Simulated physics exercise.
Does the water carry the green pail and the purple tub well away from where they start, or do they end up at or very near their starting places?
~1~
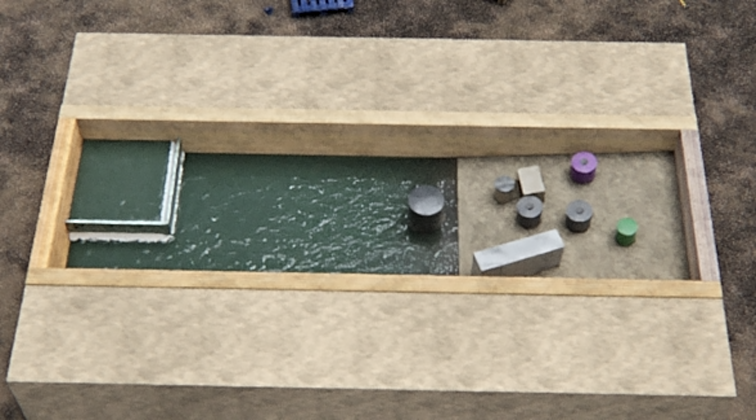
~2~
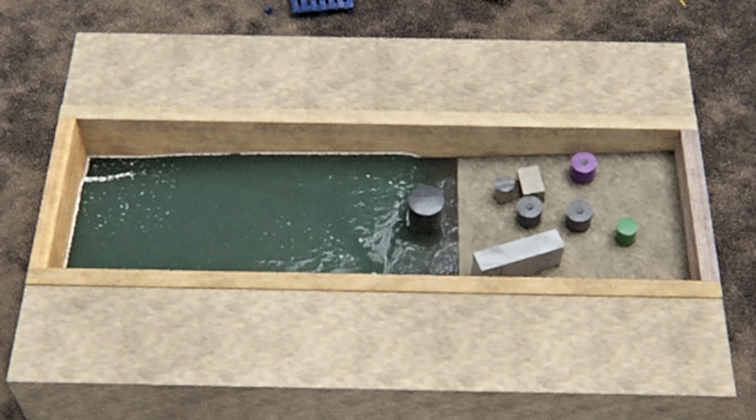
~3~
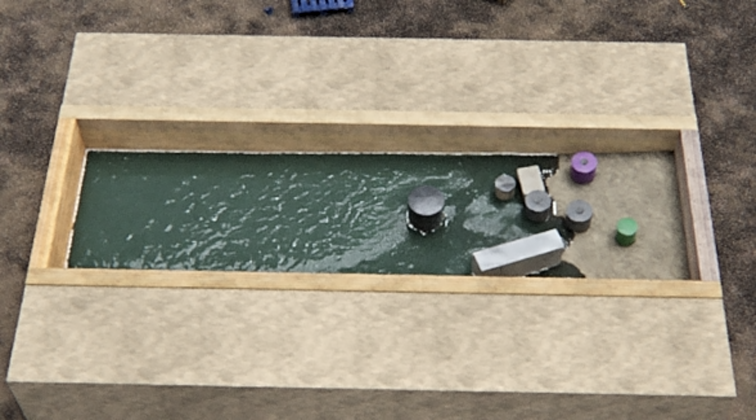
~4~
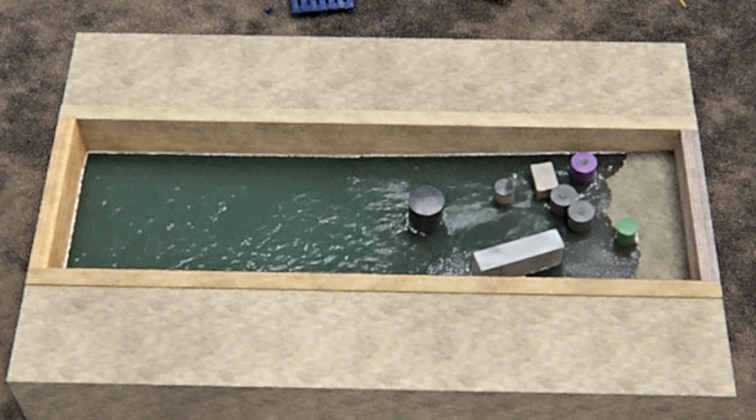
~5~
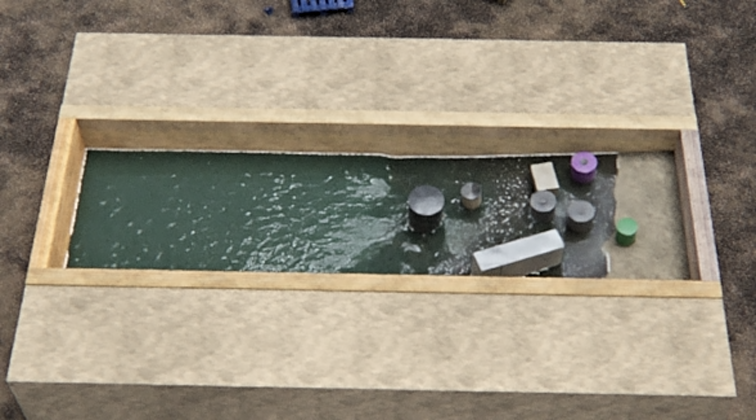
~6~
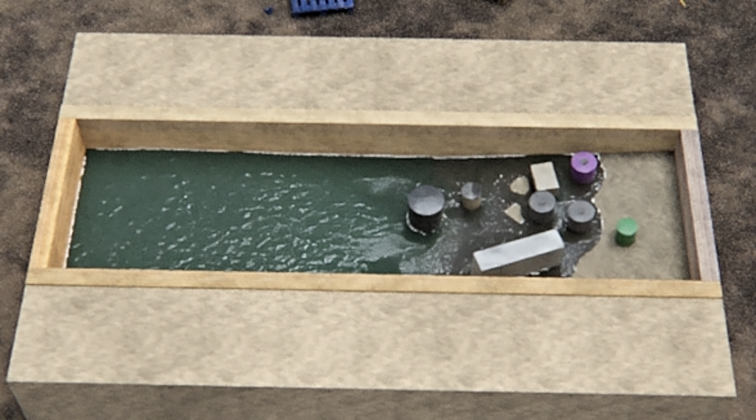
They end up at or very near their starting places. The green pail holds its place and the purple tub barely shifts.
